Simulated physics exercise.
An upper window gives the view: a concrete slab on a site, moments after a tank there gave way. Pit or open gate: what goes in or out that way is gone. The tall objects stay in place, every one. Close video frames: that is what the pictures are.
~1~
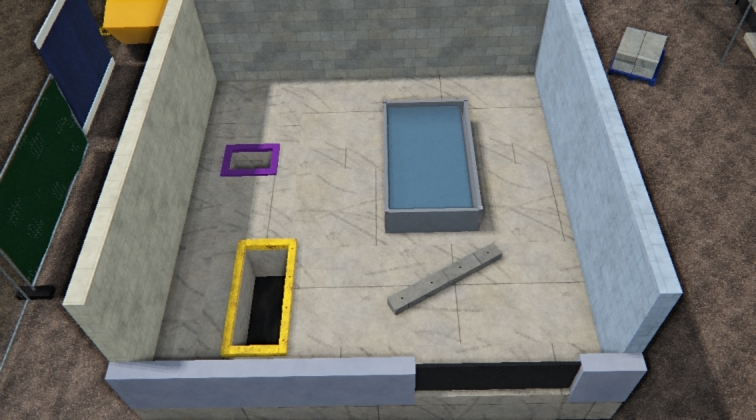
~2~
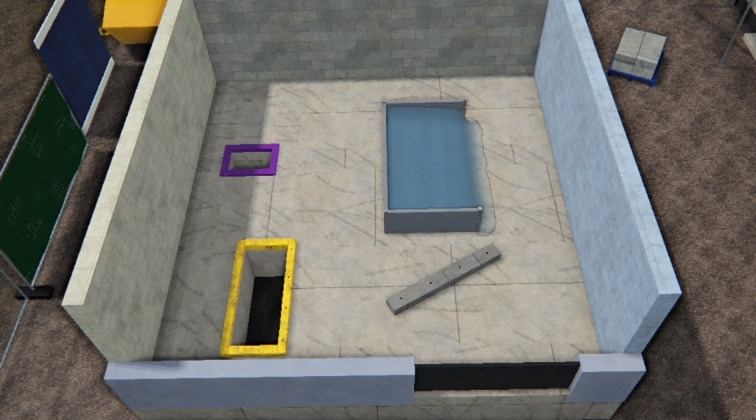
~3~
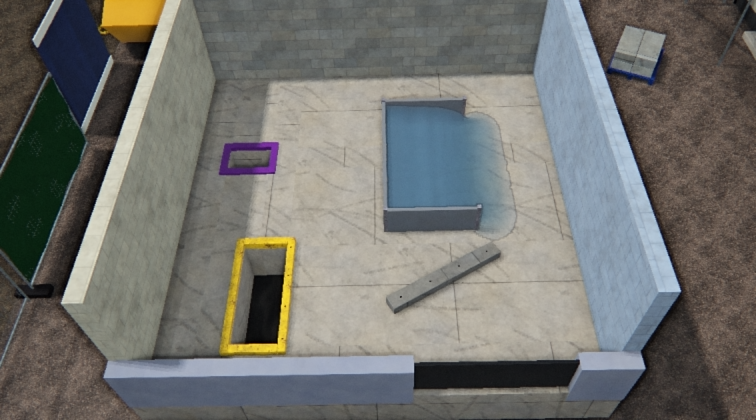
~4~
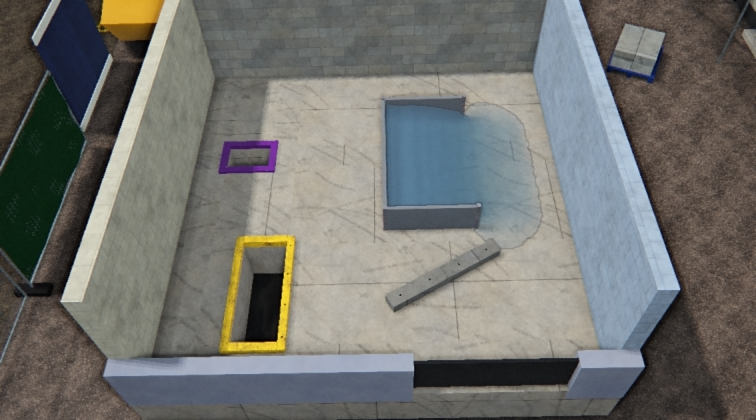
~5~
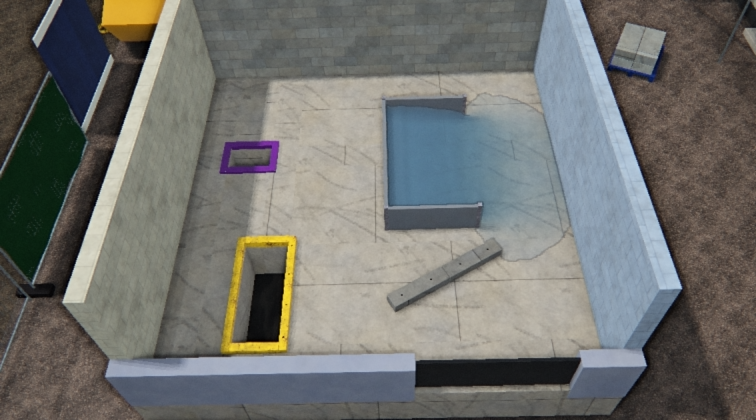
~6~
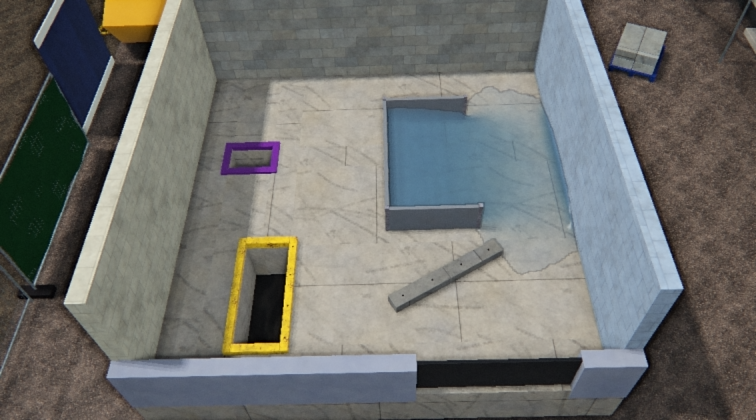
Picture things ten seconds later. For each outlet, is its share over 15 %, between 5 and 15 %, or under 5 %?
Shares: The gate under 5 %; the purple pit under 5 %; the yellow pit under 5 %.
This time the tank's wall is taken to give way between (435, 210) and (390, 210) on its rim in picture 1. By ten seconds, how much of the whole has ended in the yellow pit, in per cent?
The yellow pit gets 8 per cent.
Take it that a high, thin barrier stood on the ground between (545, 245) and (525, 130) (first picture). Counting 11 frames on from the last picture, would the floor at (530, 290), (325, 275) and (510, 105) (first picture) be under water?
Listed order - wet, dry, wet.
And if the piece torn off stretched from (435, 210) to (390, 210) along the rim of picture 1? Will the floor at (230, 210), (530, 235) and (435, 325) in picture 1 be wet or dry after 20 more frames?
Listed in order, they come out without a puddle, sitting in a pool and sitting in a pool.
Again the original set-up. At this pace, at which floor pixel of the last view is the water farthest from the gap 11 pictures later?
I would point to (606, 372).
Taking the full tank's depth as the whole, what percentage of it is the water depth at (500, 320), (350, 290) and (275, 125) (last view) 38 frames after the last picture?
Around 14, 4 and 4 percent, in that order.
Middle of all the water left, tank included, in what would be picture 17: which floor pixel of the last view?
The balance point is around (502, 173).
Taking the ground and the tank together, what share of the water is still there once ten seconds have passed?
Some 100 per cent.
A moment on, water covers 20 % of the floor; the gate 0 %, the purple pit 0 %, the yellow pit 0 %.
Next, water covers 25 % of the floor; the gate 0 %, the purple pit 0 %, the yellow pit 0 %.
Then, water covers 40 % of the floor; the gate 0 %, the purple pit 0 %, the yellow pit 0 %.
Later, water covers 70 % of the floor; the gate 0 %, the purple pit 0 %, the yellow pit 0 %.
In the end, water covers 95 % of the floor; the gate 0 %, the purple pit 0 %, the yellow pit 0 %.
